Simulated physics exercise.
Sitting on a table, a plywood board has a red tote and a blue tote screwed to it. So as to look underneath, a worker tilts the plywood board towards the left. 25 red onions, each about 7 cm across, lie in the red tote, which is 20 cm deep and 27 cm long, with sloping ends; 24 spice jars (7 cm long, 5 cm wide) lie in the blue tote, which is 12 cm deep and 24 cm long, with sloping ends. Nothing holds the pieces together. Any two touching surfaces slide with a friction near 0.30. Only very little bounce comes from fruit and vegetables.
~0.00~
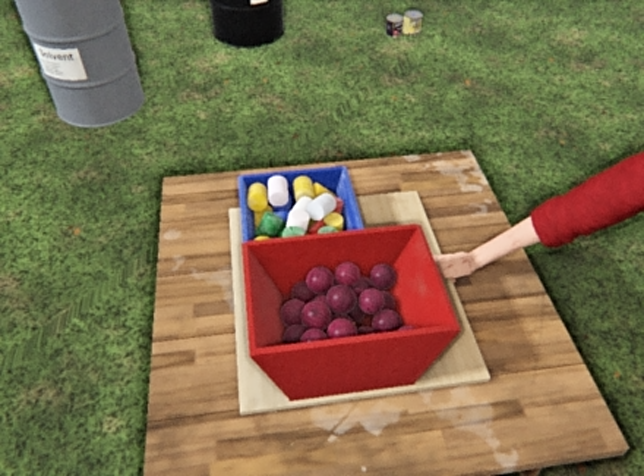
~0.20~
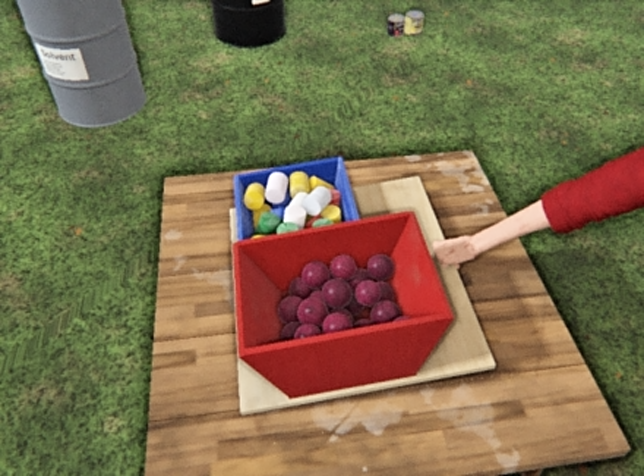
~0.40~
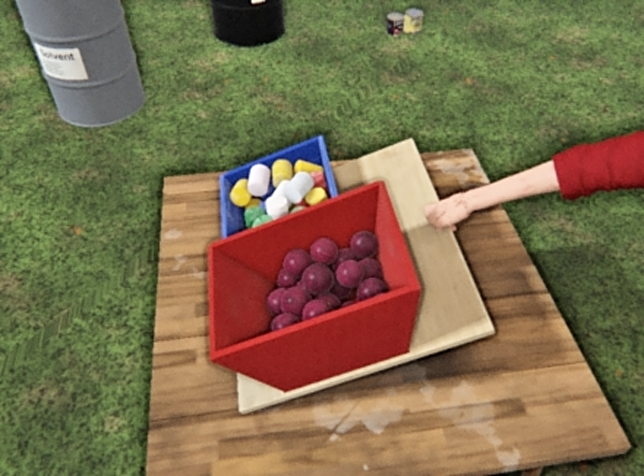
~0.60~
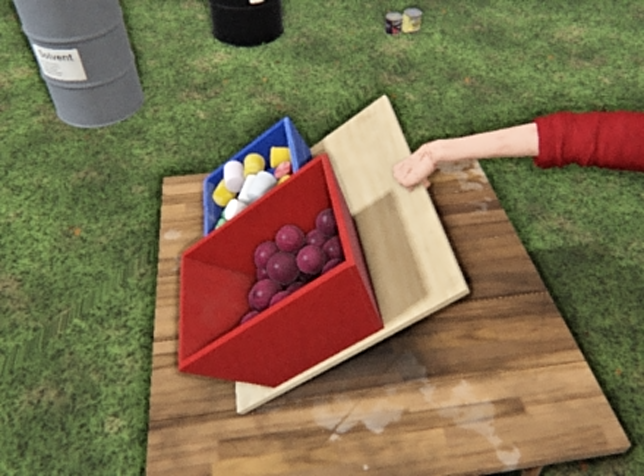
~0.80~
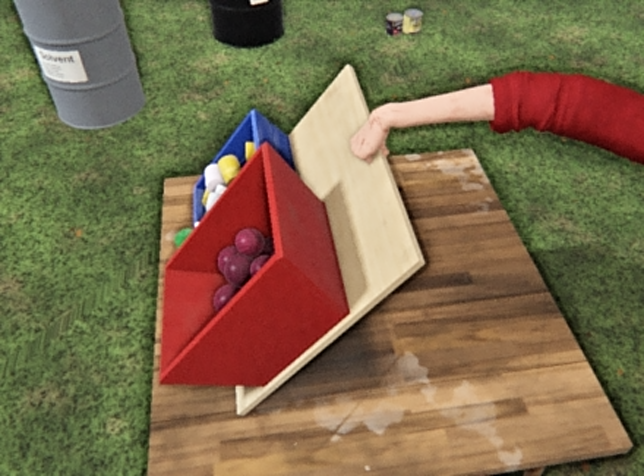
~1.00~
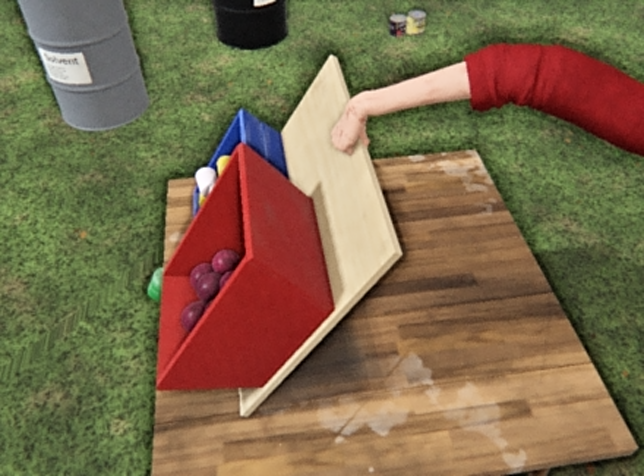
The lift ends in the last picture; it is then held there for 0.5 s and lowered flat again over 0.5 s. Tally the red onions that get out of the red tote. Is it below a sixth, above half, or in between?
The loss is short of a sixth.
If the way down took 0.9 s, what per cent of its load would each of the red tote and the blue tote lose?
Well, that would cost the red tote 0 per cent and the blue tote 10 per cent.
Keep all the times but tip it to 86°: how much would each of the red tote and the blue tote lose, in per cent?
Then the red tote sheds 100 %, while the blue tote sheds 100 %.
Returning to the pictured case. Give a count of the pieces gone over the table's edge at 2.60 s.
The number is close to 2.
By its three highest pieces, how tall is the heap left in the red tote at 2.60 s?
Around 16 centimetres high.
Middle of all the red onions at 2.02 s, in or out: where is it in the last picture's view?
I'd put it close to (327, 328).
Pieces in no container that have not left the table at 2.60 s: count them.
Around 1 of them.
After 1.26 s, tilt 58°; the red tote has all 25 and the blue tote is down by 2 of 24.
After 1.58 s, tilt 54°; the red tote has all 25 and the blue tote is down by 3 of 24.
After 2.02 s, tilt 0°; the red tote has all 25 and the blue tote is down by 3 of 24.
When it is over (at 2.60 s), the red tote has all 25 and the blue tote is down by 3 of 24. Asked share, 0 of 25, 0 per cent.
